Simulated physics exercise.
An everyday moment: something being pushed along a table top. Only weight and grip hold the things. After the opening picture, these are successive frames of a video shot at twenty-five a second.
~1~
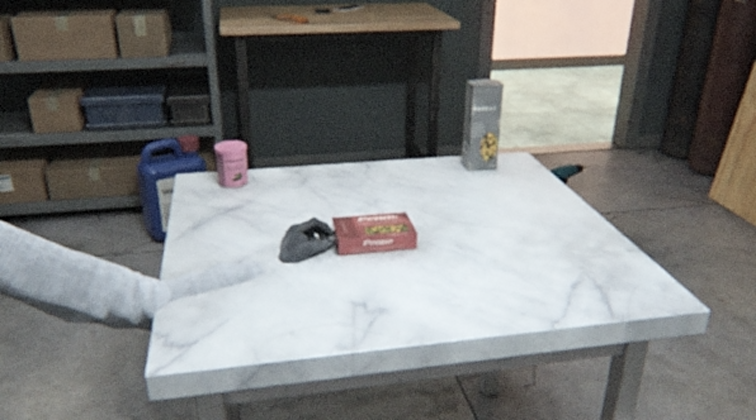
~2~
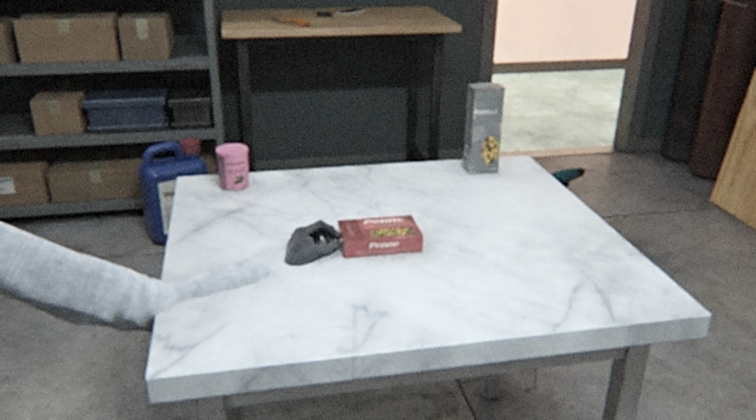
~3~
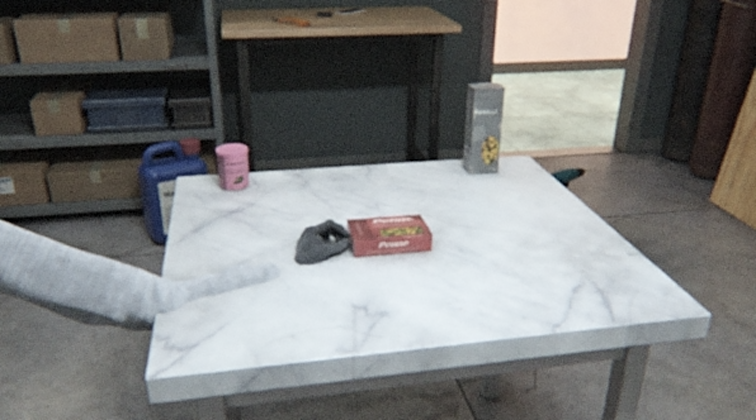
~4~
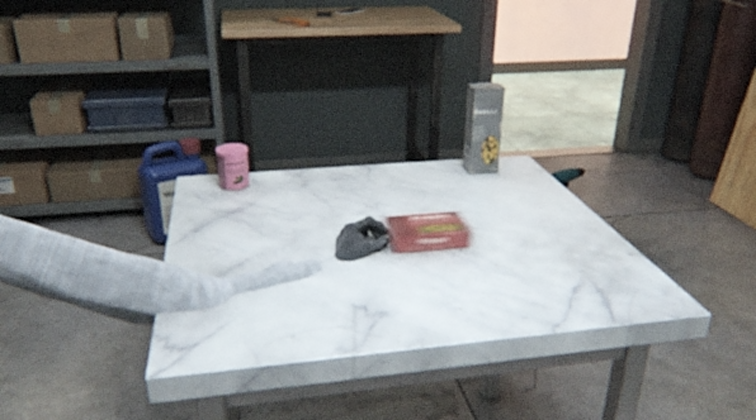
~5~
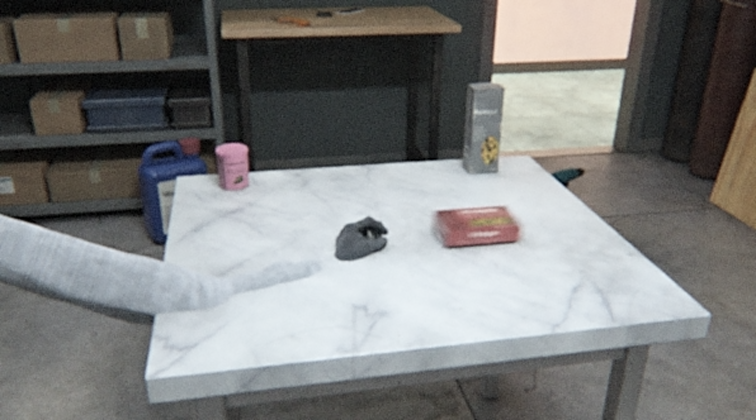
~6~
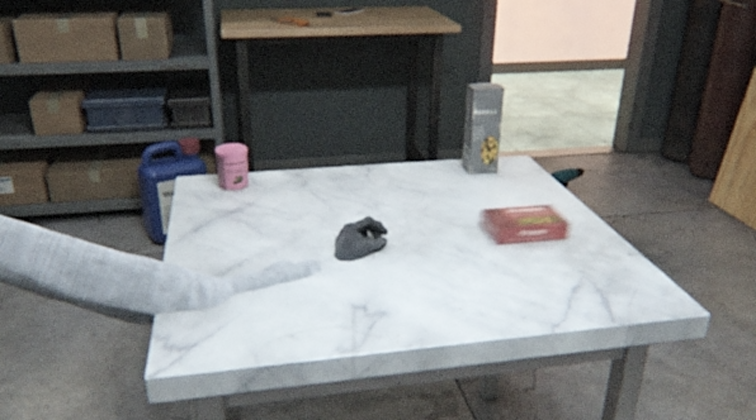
Dark-gloved hand pushing a small red packet rightward across a white marble table, then staying still as the packet slides away.
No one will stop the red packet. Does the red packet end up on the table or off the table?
The red packet goes over the edge.
Then, 0.20 s later than the last frame, red packet now off the table.
Then, 0.40 s later than the last frame, things are still on the move.
When it is over, off the table, red packet.
